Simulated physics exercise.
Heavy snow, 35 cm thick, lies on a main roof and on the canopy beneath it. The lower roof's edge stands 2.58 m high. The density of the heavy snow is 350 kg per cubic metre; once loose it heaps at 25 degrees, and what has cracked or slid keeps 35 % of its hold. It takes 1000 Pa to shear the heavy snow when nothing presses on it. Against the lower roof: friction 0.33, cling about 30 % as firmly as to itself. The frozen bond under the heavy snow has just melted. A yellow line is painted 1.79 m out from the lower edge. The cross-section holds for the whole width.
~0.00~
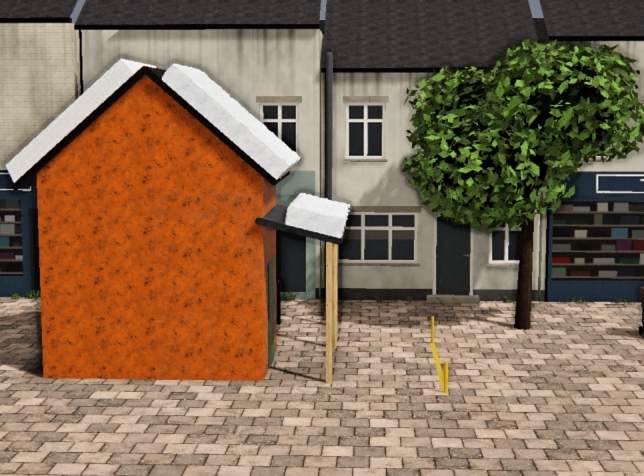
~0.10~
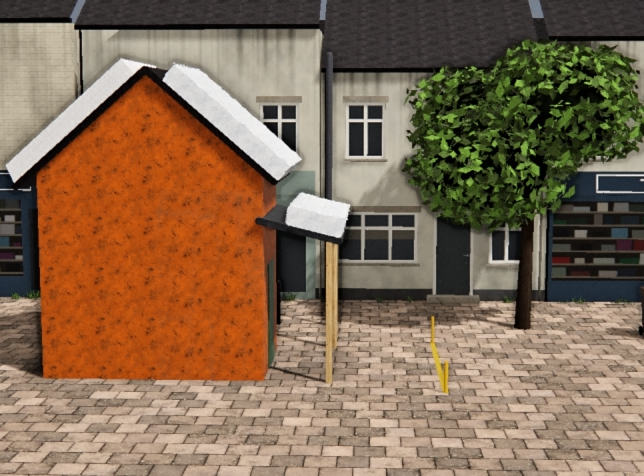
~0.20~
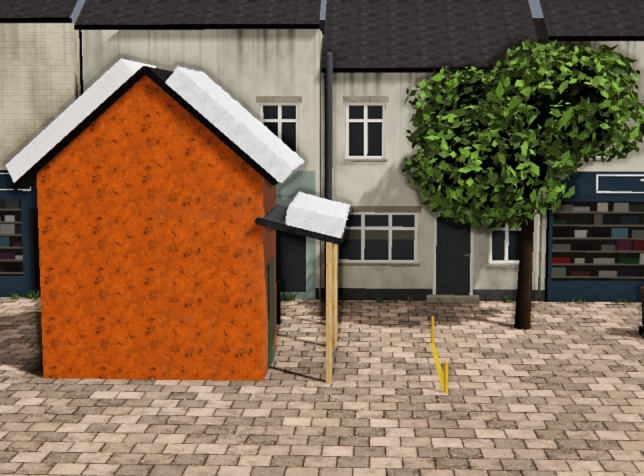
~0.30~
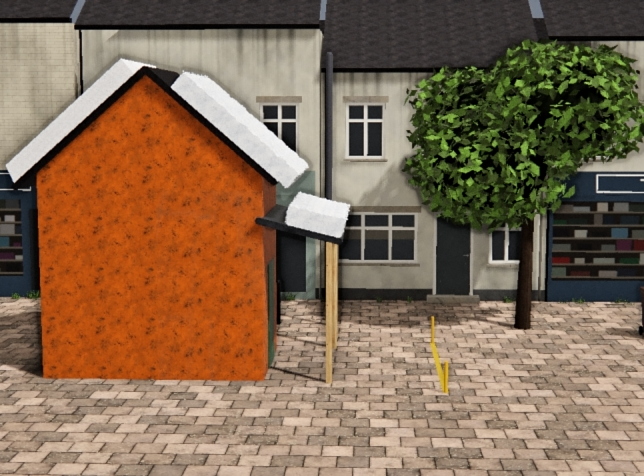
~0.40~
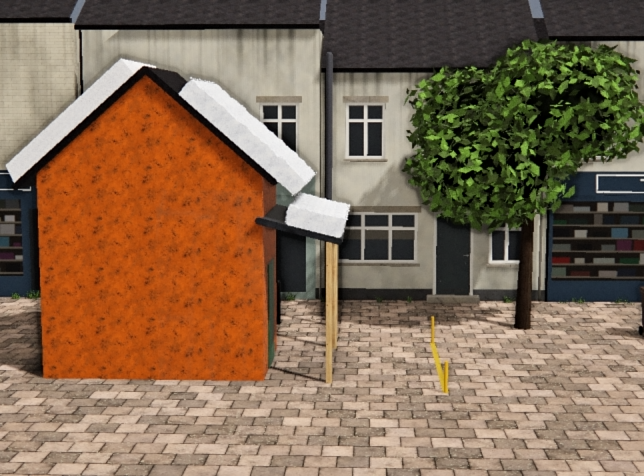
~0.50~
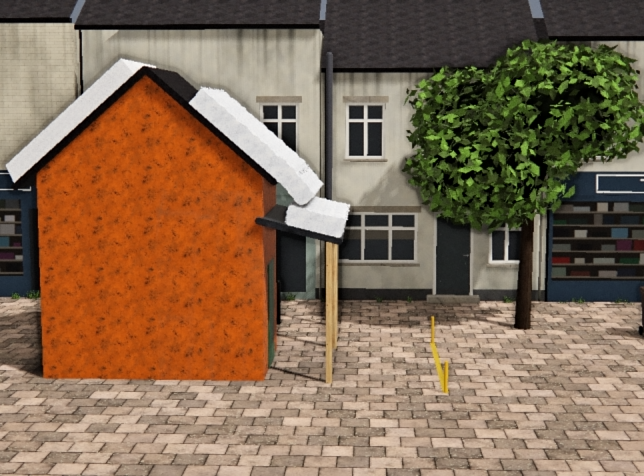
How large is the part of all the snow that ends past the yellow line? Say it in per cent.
About 45 %.
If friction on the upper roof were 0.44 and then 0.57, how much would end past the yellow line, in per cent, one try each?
In turn about 25 %, 10 %.
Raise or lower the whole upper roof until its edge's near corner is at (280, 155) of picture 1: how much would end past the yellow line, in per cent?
It would be near 50 %.
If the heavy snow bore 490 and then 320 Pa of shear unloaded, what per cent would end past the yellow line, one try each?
In turn about 55 %, 55 %.
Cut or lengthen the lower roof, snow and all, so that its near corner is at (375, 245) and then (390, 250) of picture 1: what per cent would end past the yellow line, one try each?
In that order: 40 %, 35 %.
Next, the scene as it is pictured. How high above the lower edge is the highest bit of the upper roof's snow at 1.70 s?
Some 0.3 m.
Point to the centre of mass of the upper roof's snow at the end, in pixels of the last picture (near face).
At about (462, 370).
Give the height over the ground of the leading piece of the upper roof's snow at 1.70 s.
Some 0.0 m.
By 1.05 s, 6 % is below the lower edge and 0 % is past the line.
By 1.70 s, 69 % is below the lower edge and 20 % is past the line.
By 2.35 s, 86 % is below the lower edge and 45 % is past the line.
By 3.00 s, 86 % is below the lower edge and 45 % is past the line.
By 3.10 s, at the end, 86 % is below the lower edge and 45 % is past the line.
